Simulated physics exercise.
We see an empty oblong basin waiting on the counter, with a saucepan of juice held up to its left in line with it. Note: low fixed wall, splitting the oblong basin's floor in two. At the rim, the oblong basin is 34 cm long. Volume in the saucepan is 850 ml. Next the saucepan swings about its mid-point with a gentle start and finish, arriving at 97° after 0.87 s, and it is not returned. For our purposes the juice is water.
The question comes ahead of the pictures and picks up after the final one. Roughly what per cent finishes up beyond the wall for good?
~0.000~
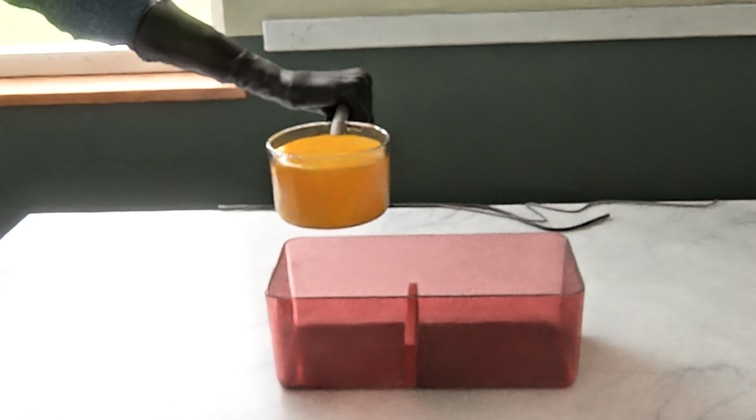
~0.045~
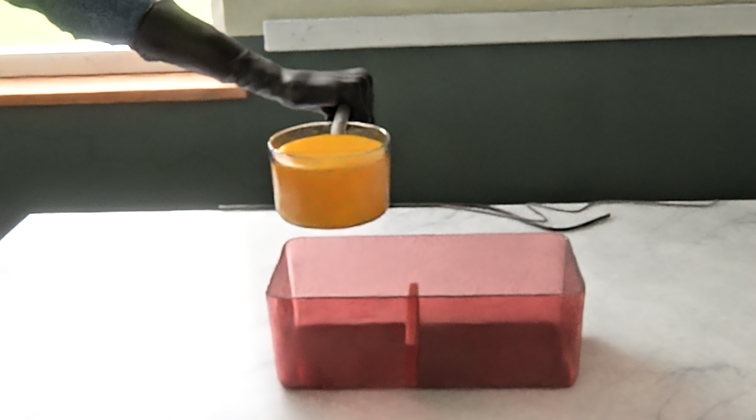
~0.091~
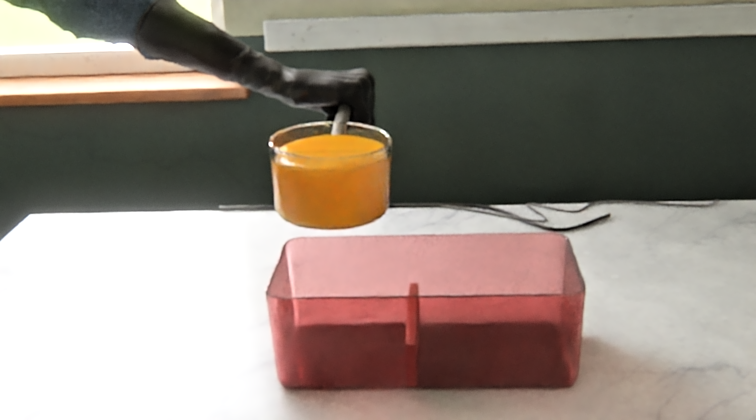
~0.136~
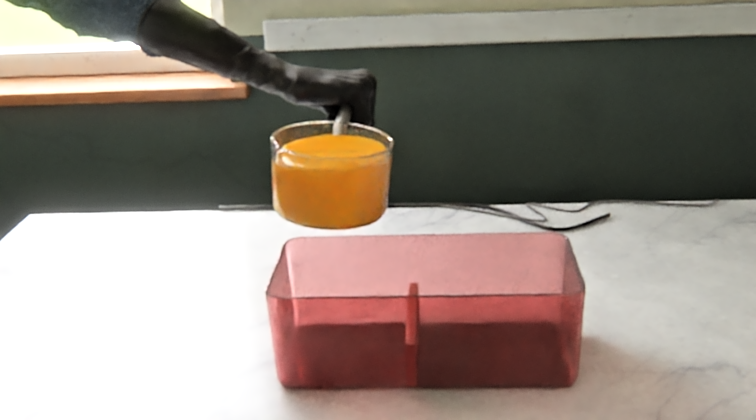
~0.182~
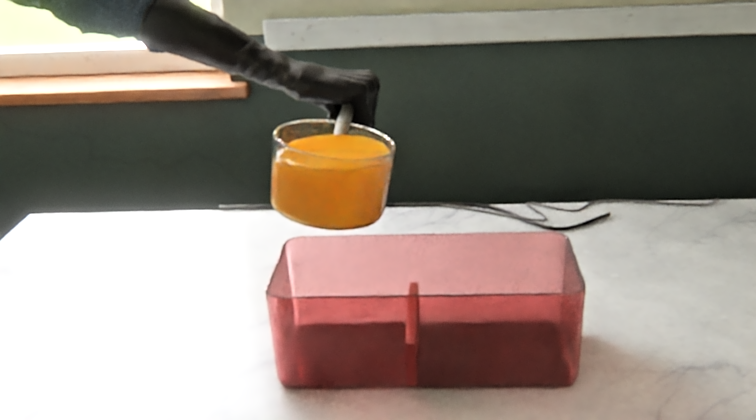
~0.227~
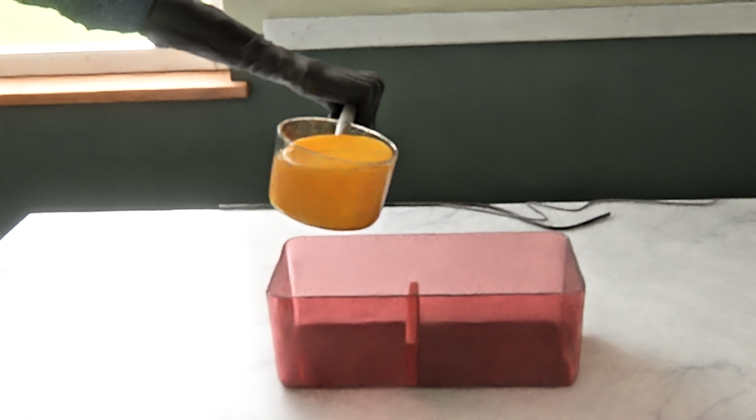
Roughly 95 per cent.
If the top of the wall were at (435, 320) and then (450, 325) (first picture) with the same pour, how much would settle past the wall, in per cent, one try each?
The first gives near 75 per cent and the second near 60 per cent.
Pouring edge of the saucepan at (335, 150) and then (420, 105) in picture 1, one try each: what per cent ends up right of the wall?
About 25 %, then about 95 %.
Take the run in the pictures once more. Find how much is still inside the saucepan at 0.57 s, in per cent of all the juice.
Still held: Roughly 60 % of the total.
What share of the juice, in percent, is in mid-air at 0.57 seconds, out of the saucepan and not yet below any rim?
Near 26 in a hundred.
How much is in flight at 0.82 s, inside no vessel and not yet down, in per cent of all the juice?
It comes to some 10 percent of the total.
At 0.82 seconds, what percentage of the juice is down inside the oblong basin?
76 per cent or thereabouts.
Then, 0.57 s in, the tilt is 71° and 61 per cent is still to pour, 0 is left of the wall and 12 right of it.
Then, 0.82 s in, the tilt is 96° and 16 per cent is still to pour, 2 is left of the wall and 74 right of it.
Then, 1.08 s in, the tilt is 97° and 3 per cent is still to pour, 3 is left of the wall and 91 right of it.
Then, 1.37 s in, the tilt is 97° and 1 per cent is still to pour, 4 is left of the wall and 95 right of it.
Finally, 5 per cent lies left of the wall, 95 right of it and 0 outside.
